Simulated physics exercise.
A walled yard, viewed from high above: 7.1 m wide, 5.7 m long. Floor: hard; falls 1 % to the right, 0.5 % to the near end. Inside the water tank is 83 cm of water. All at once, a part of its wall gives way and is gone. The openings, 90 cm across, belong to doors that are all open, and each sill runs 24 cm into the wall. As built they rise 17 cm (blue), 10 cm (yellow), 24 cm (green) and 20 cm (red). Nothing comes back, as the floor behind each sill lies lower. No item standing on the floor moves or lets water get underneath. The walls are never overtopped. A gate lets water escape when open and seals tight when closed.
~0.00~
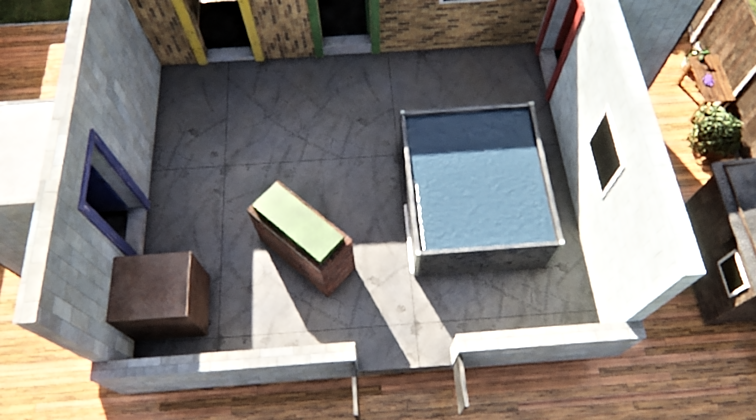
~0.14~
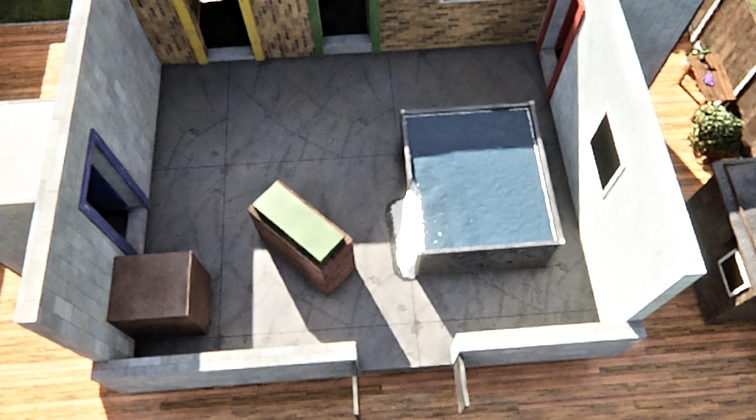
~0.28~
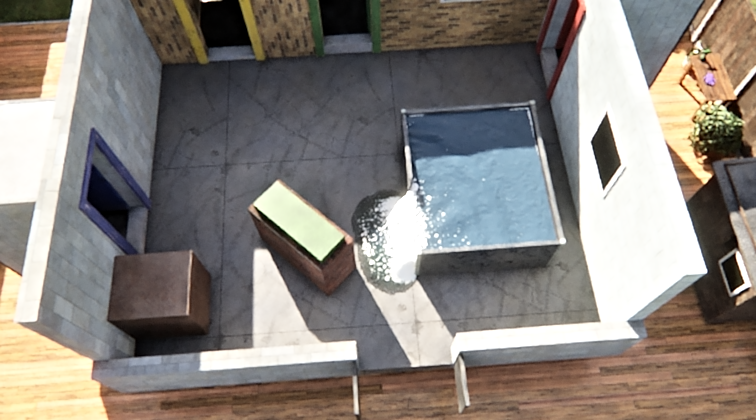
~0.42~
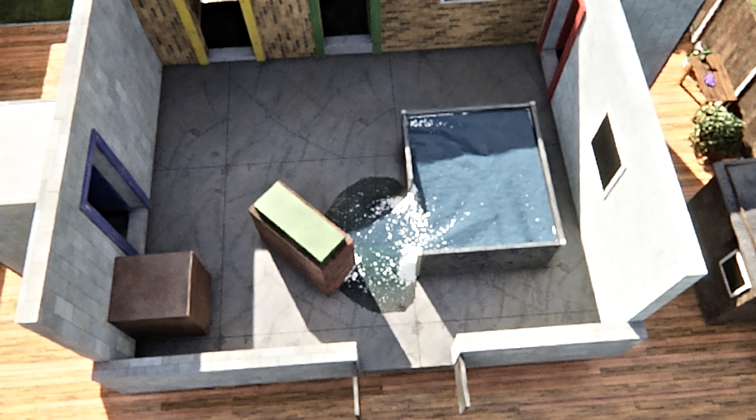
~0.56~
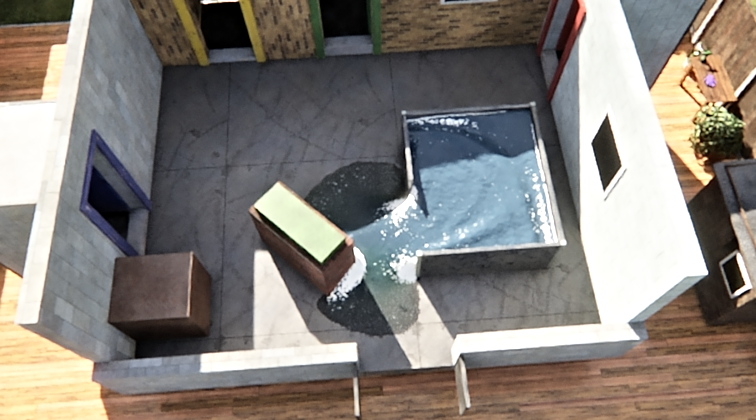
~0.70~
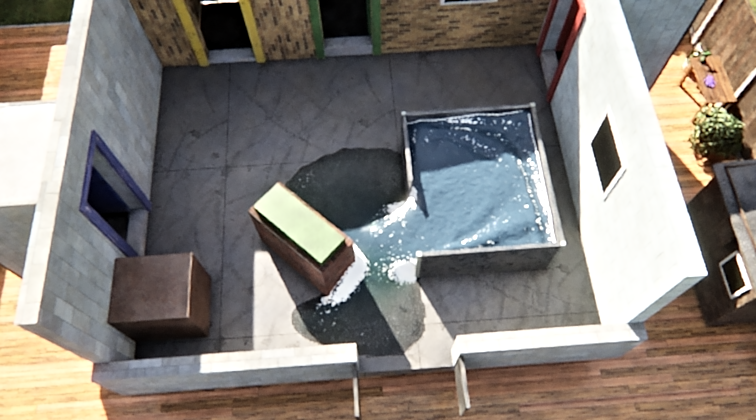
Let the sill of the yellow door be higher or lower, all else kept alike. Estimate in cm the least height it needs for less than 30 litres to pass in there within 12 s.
I would say 18 cm.
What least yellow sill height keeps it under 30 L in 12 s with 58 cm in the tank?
Something near 10.5 cm should do.
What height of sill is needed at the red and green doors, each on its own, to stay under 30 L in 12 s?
About 12.5 cm at red and about 9.5 cm at green.
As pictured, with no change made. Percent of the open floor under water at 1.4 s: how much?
Around 30 per cent of the floor.
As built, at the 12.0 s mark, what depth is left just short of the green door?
It comes to about 7.0 centimetres deep.
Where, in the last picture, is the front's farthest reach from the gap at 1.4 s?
Pixel close to (164, 171).
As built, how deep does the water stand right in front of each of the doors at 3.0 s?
In cm: Blue 4, yellow 24, green 14, red 0.
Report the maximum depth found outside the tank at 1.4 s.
It gets to close to 60 centimetres there.
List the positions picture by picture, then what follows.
The first frame shows the water tank at (477, 177) is whole and still, 83 cm deep; the yellow door at (219, 24) is dry.
In the second frame, the front is at (392, 224), 0.3 m from the gap at (414, 229); 0.3 m2 of floor is wet, 83 cm left at the back.
In the third frame, the gap is at (415, 230), the front 0.9 m out at (360, 236); the back of the water tank holds 83 cm.
In the fourth frame, the gap is at (415, 232), the front 1.4 m out at a hidden place; the back of the water tank holds 83 cm.
In the fifth frame, the gap is at (415, 233), the front 1.9 m out at a hidden place; the back of the water tank holds 78 cm.
In the sixth frame, the gap is at (415, 233), the front 2.3 m out at a hidden place; the back of the water tank holds 72 cm; 2.8 m in a straight line remain to the yellow door at (220, 25).
After 1.4 s water covers 30 % of the floor, deepest (60 cm) near (358, 266); it has not reached the yellow door.
After 3.0 s water covers 60 % of the floor, deepest (37 cm) near (135, 361); 24 cm at the yellow door, 55 litres in over its 10 cm sill.
After 12.0 s water covers 100 % of the floor, deepest (17 cm) near (543, 87); 6 cm at the yellow door, 216 litres in over its 10 cm sill.
At the yellow door as built, the water arrived by 1.9 s and peaked near 24 cm at 3.0 s.
Run again over the same 12 s with other heights there, 66 litres in over 15 cm, 17 litres over 20 cm. The limit of 30 litres is kept from about 18 cm up.
